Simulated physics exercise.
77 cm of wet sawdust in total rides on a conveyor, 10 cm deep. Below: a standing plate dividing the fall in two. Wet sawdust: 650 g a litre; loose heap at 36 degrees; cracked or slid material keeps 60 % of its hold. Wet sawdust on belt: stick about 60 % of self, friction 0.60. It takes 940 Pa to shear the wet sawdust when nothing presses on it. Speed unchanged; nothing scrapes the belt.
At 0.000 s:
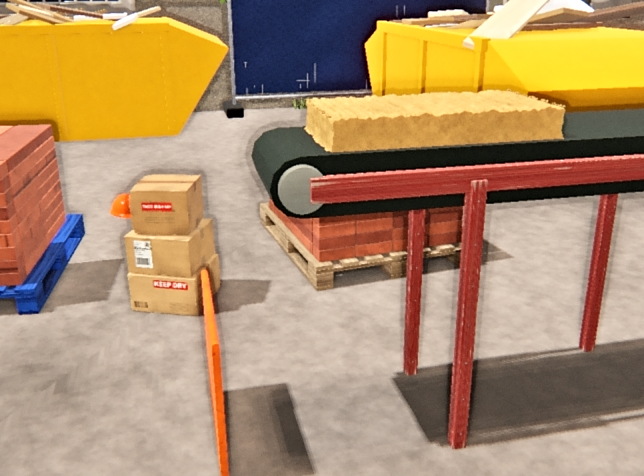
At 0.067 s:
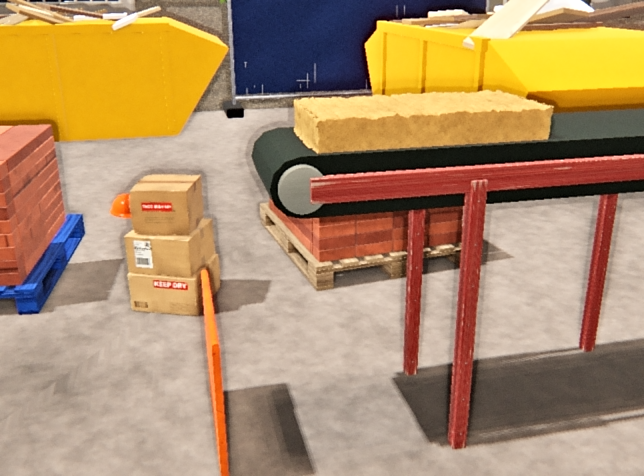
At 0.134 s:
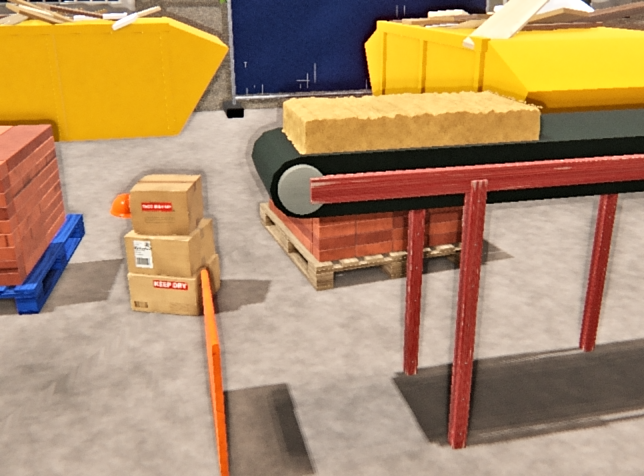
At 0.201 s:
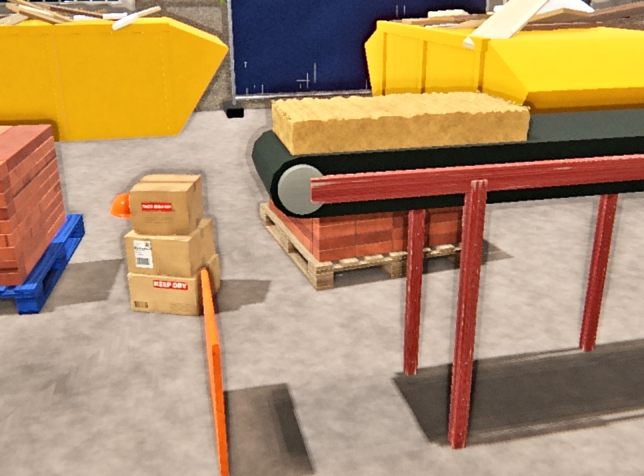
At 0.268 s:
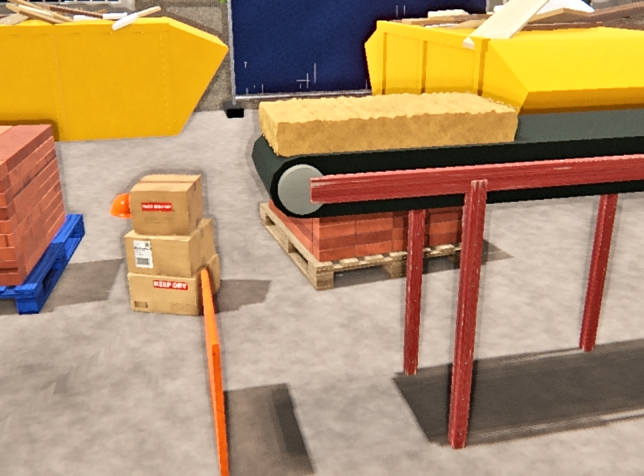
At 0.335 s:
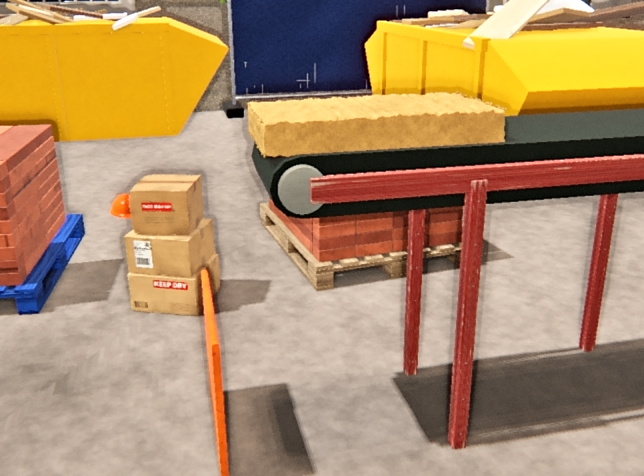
A thick, rough-topped slab of yellowish-brown material sits on a dark conveyor belt with red legs, seen from slightly above in a paved yard. Yellow skips and a dark blue container stand behind, with reddish blocks on a blue pallet at left, three stacked cartons, an upright orange plate and a wooden pallet of reddish blocks beneath the belt. The slab slides steadily left in one piece, its front edge reaching past the top of the grey end roller, while the surroundings and view stay still.
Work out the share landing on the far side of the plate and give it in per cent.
Close to 63 out of 100.
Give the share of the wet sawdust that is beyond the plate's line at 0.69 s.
Near 6 per cent then.
By 0.69 s, 6 % is beyond the plate's line.
By 1.12 s, 27 % is beyond the plate's line.
By 1.54 s, 54 % is beyond the plate's line.
By 1.96 s, 63 % is beyond the plate's line.
By 3.29 s, at the end, 63 % is beyond the plate's line.
